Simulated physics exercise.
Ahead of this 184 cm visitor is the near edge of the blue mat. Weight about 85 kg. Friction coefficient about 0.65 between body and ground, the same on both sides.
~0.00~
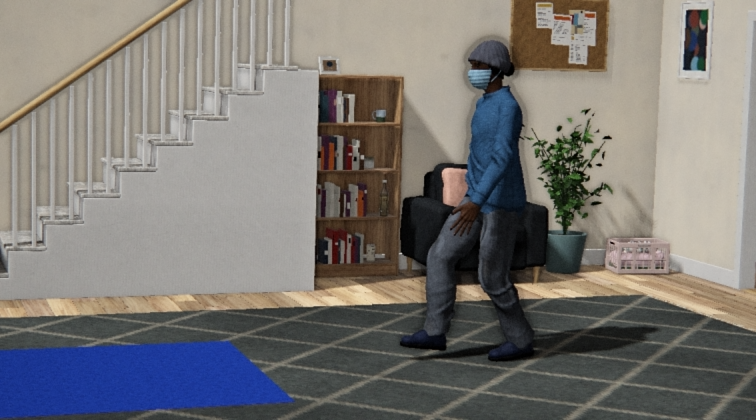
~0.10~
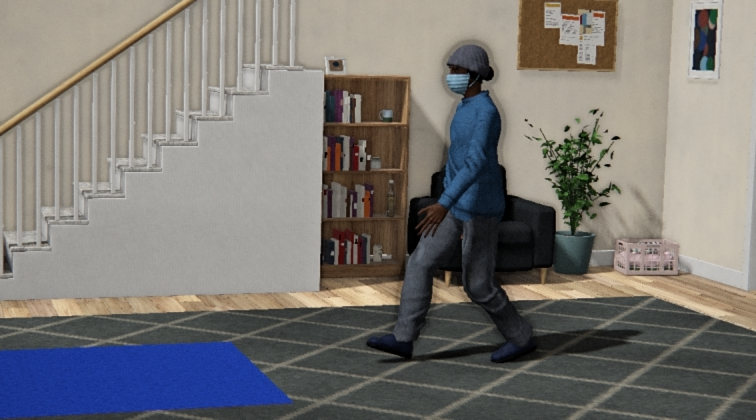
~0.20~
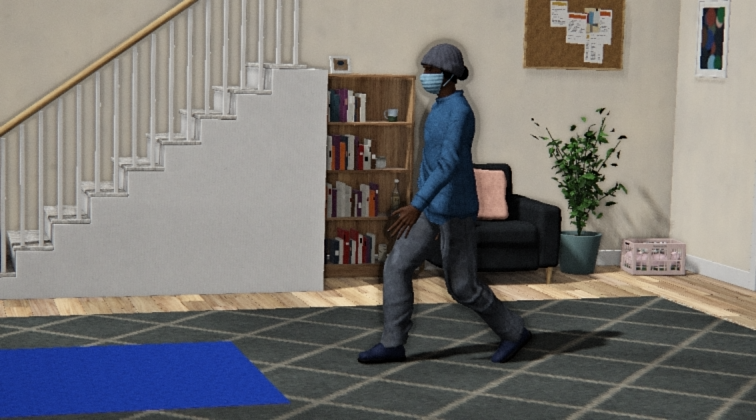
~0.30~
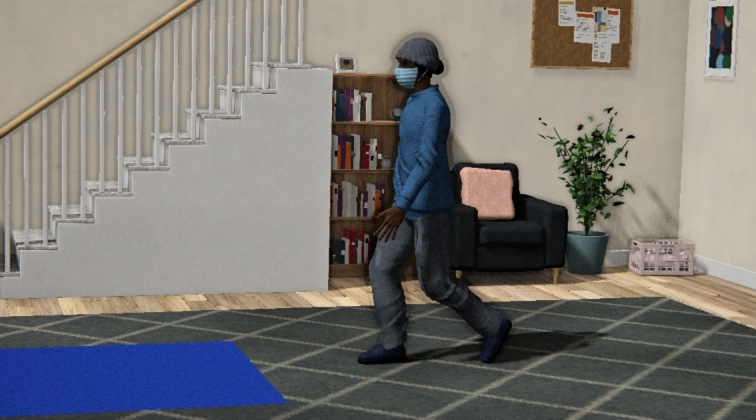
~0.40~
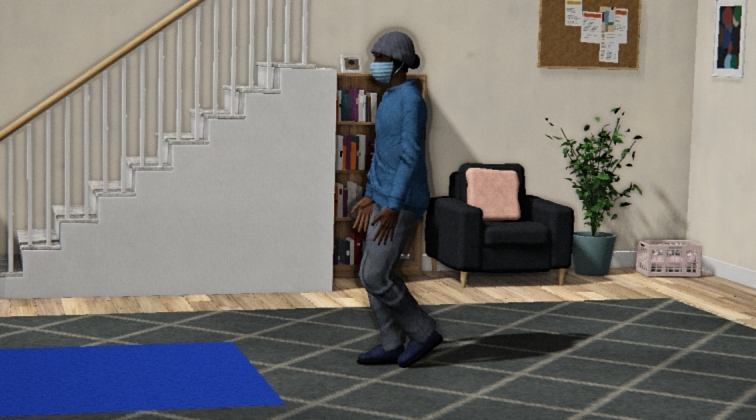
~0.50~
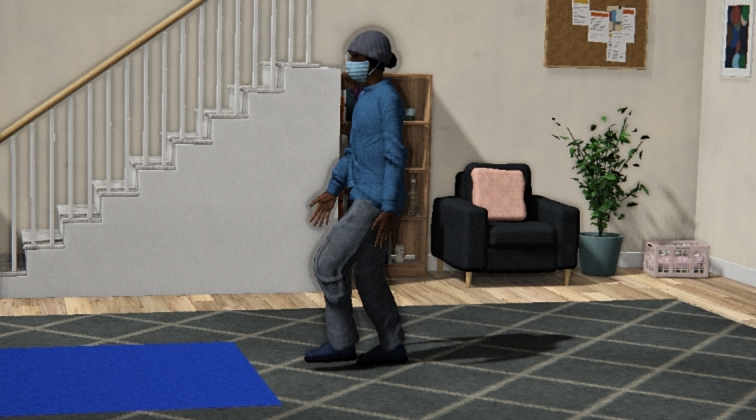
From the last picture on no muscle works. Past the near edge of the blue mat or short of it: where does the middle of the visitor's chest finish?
The visitor's chest crosses the near edge of the blue mat.
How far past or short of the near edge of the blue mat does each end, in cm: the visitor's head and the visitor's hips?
Visitor's head 80 past, visitor's hips 20 past.
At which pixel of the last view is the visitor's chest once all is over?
Near (162, 364).
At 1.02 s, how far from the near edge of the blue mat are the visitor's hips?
Some 5 cm short of it.
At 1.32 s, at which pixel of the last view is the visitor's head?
At about (128, 366).
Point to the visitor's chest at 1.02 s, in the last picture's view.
At about (254, 248).
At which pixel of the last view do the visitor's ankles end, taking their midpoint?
Around (209, 358).
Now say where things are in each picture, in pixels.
In the first picture, visitor's chest (497, 130), visitor's hips (496, 195), visitor's head (495, 79), near edge of the blue mat (269, 381).
In the second picture, visitor's chest (476, 135), visitor's hips (474, 201), visitor's head (474, 83); 14 cm walked.
In the third picture, visitor's chest (450, 135), visitor's hips (448, 201), visitor's head (448, 83); 30 cm walked.
In the fourth picture, visitor's chest (425, 130), visitor's hips (423, 197), visitor's head (423, 77); 44 cm walked.
In the fifth picture, visitor's chest (402, 125), visitor's hips (400, 192), visitor's head (399, 72); 58 cm walked.
In the sixth picture, visitor's chest (378, 125), visitor's hips (377, 193), visitor's head (375, 71), near edge of the blue mat (262, 383); 71 cm walked. Speed about 1.4 m/s.
After 0.77 s the visitor's chest is 30 cm short of the near edge of the blue mat, near (313, 189) in the last picture's view; the visitor's hips 29 cm short of the near edge of the blue mat.
After 1.02 s the visitor's chest is 5 cm past the near edge of the blue mat, near (254, 248) in the last picture's view.
After 1.32 s the visitor's chest is 44 cm past the near edge of the blue mat, near (185, 368) in the last picture's view.
Final state at 2.6 s, visitor's hips cross the near edge of the blue mat; visitor's head crosses the near edge of the blue mat; visitor's chest crosses the near edge of the blue mat.
